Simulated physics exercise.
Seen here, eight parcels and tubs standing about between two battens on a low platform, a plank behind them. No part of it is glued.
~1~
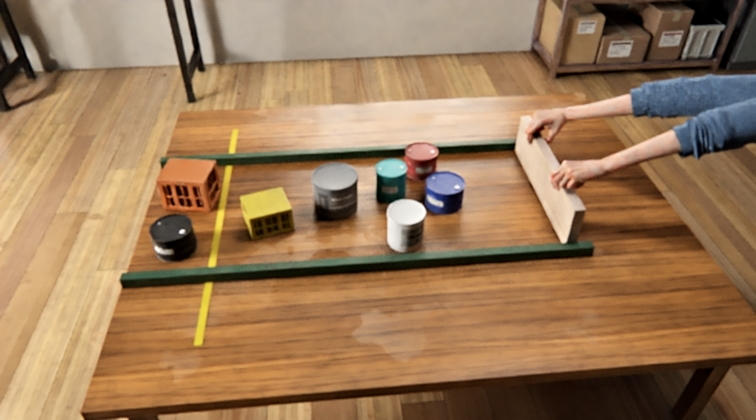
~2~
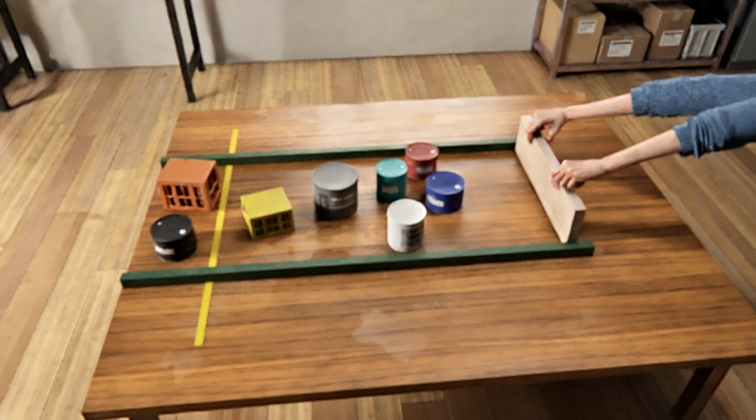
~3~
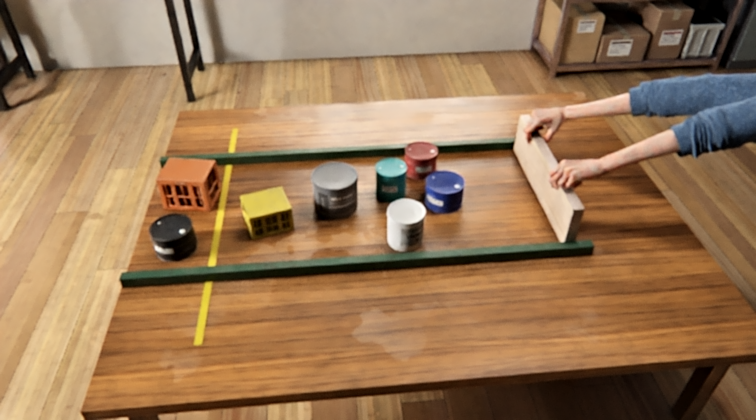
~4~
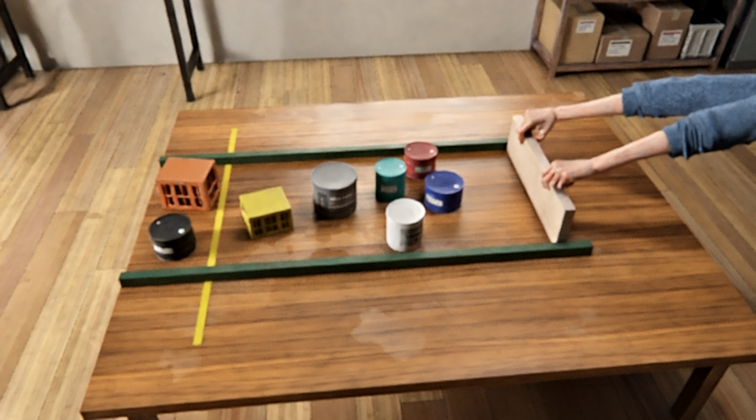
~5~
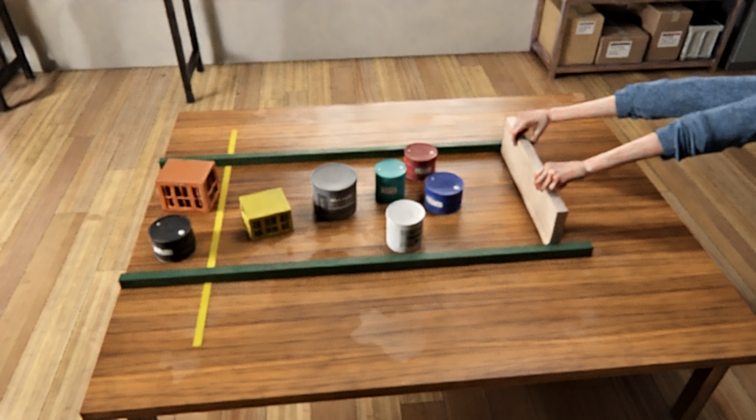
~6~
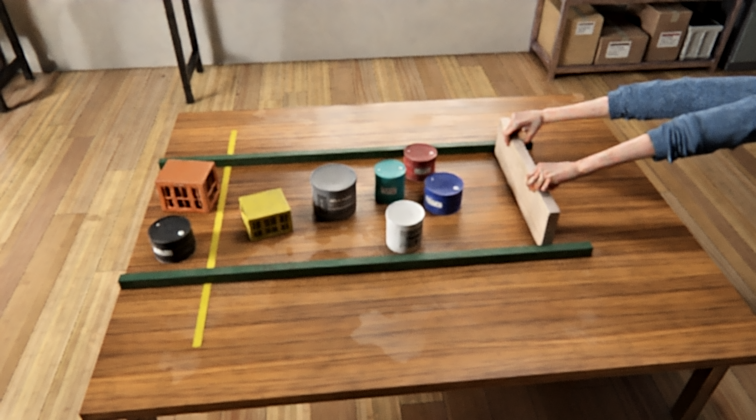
Two hands held a wooden plank upright behind a group of cans and crates on a wooden table, then slid it slightly left between two green strips, while the cans and crates stayed still.
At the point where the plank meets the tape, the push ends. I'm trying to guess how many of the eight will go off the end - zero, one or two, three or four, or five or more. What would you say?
My prediction is one or two fallers.
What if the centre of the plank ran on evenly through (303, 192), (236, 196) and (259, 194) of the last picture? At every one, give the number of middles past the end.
Over the end: 0, 1, 0.
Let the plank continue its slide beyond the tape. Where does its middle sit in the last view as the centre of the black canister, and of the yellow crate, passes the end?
Black canister over the end: About (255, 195). Yellow crate over the end: About (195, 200).
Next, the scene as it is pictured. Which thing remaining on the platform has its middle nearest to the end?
Answer: The grey pail.
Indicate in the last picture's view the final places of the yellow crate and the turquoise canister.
Listed in order, first is (155, 236) and the other is (189, 185).
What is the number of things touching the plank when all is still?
3 in contact.
Soon after, none off yet; black canister at rest near (173, 239); orange crate at rest near (189, 186); yellow crate at rest near (266, 214).
After that, none off yet; black canister at rest near (173, 239); orange crate at rest near (189, 186); yellow crate displaced about its own width near (220, 225).
In the end, the number that fall off is one or two; gone, orange crate and black canister.
